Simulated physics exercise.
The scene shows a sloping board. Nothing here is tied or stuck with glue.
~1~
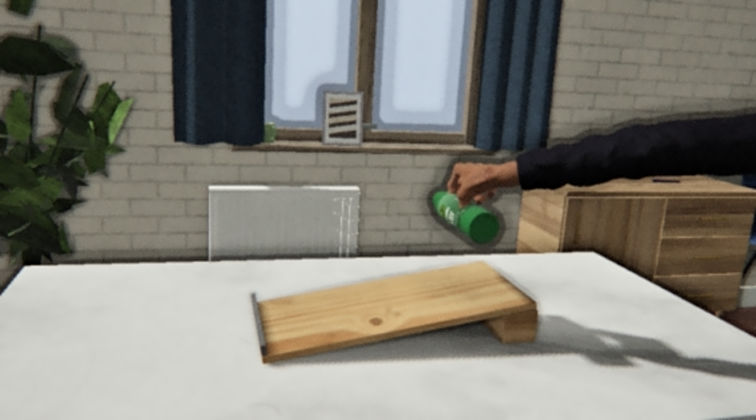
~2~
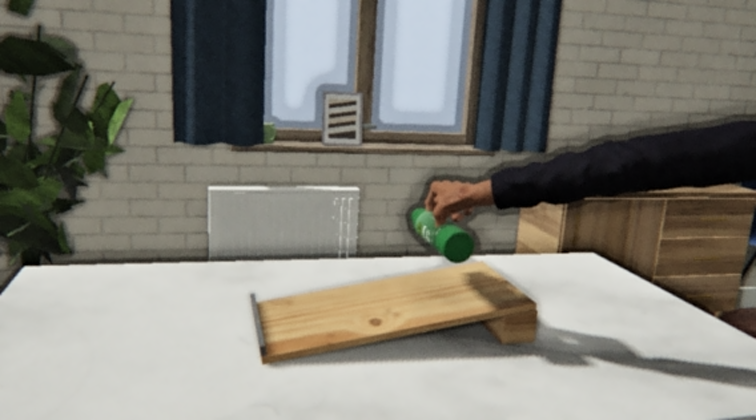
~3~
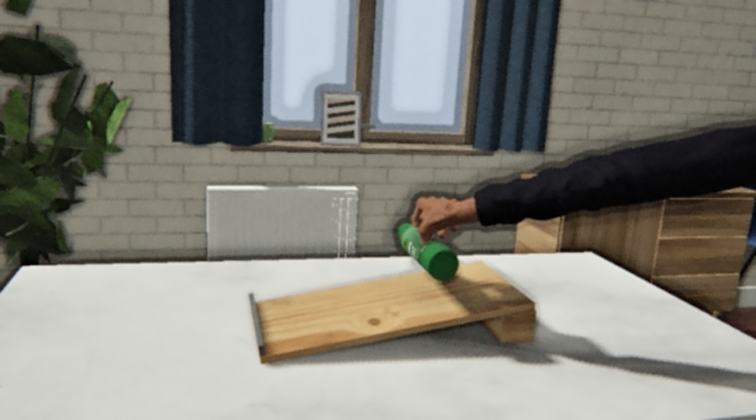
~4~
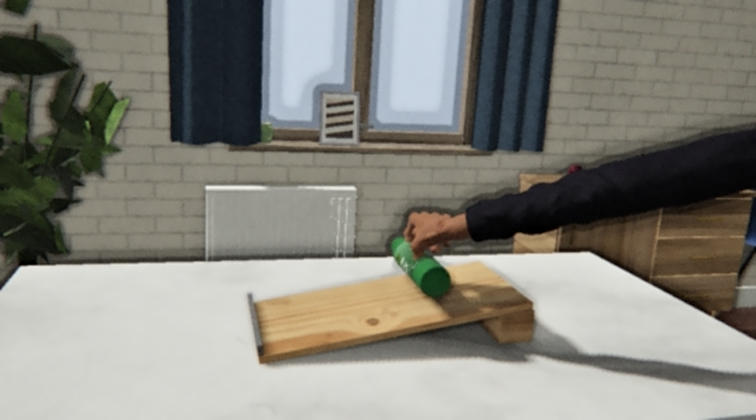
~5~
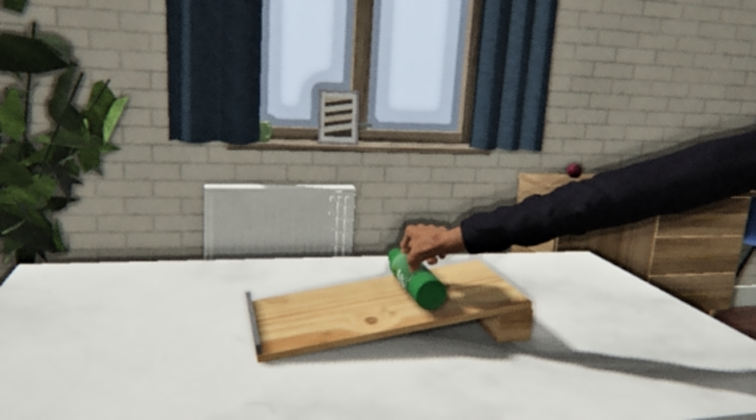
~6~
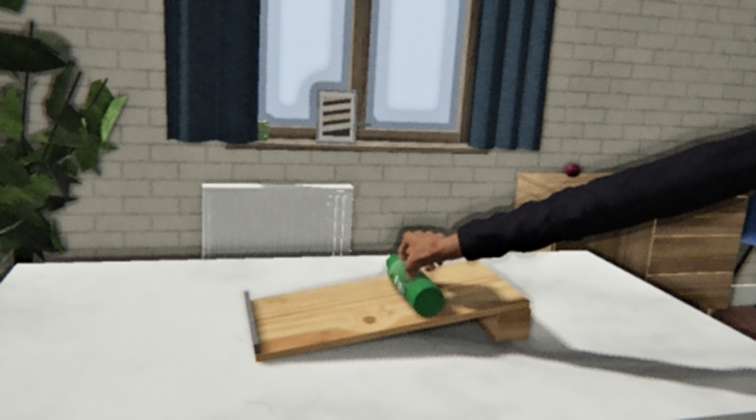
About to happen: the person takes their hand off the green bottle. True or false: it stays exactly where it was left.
False.
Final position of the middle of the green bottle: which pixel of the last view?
End position, last frame: About (268, 307).
Then, 0.50 s later than the last frame, green bottle moved about its own width near (377, 287).
Then, 0.80 s later than the last frame, green bottle moved well along near (308, 299).
Then, 0.90 s later than the last frame, green bottle moved well along near (276, 306).
When it is over, moved from the start, green bottle. End places, in pixels of the last picture, green bottle near (268, 307). The green bottle goes downhill.
